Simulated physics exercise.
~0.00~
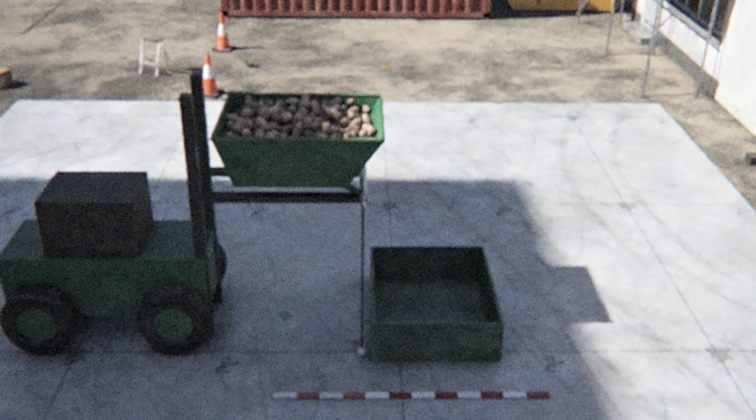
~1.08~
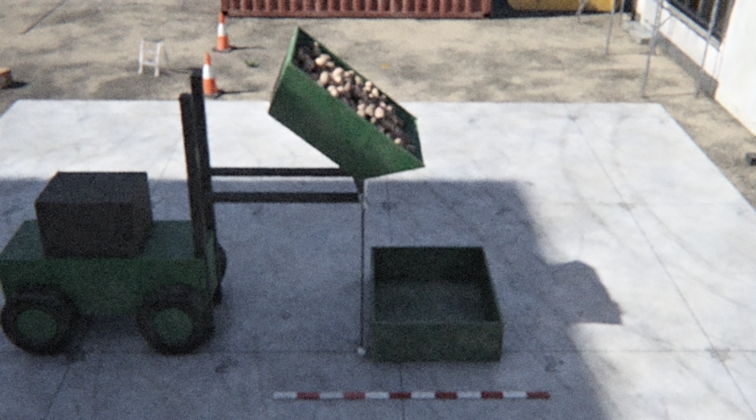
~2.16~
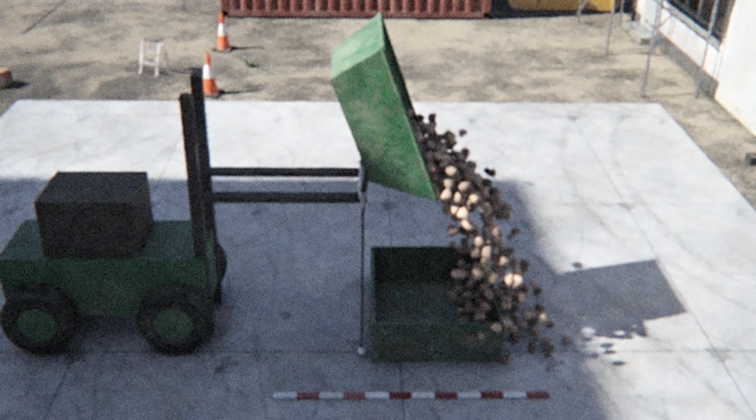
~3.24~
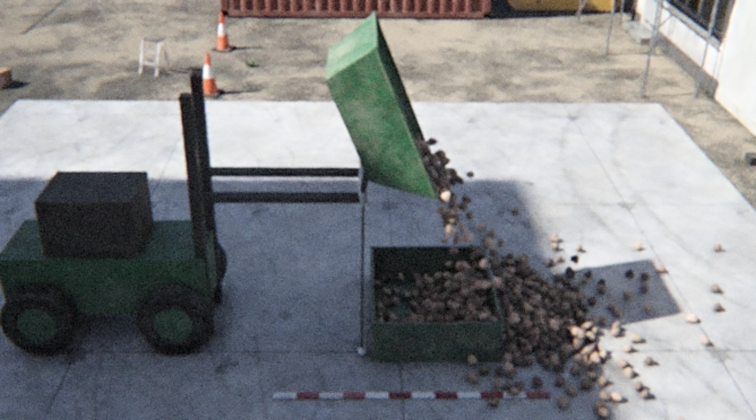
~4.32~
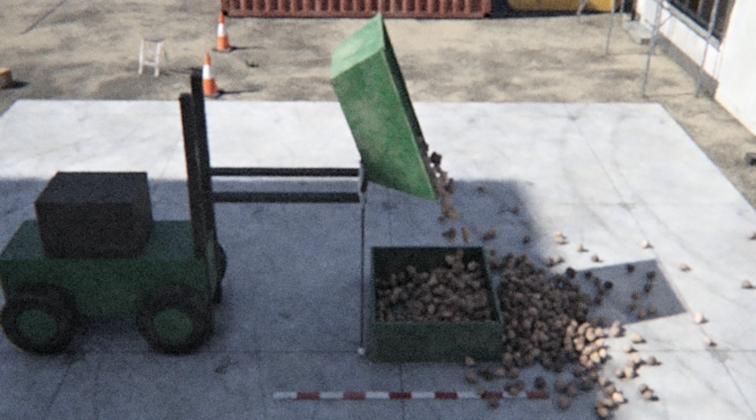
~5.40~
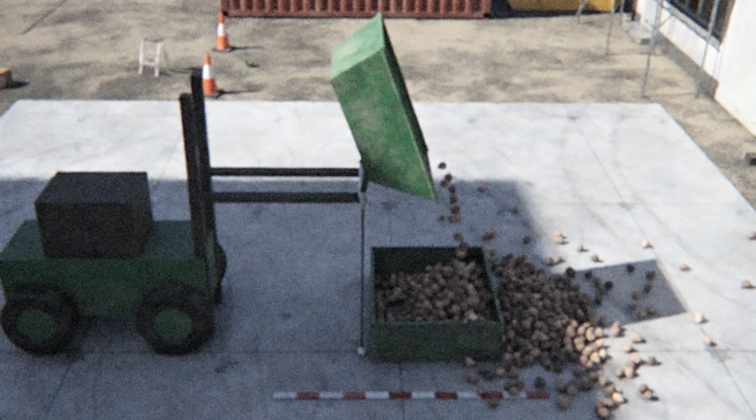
At the start, a green forklift on the left holds up a green skip full of rounded brown stones, with an open green bin on the concrete below and to the right. The skip tips forward to the right, its load still inside. It tilts steeply, and the stones pour out in a thick stream over the bin's right side. They fill the bin and spill into a heap beside it, some scattering farther right. The skip rocks back slightly and forward again as the last stones drop. Finally it hangs steeply tipped and looks empty, with somewhat more stones in the bin than outside.
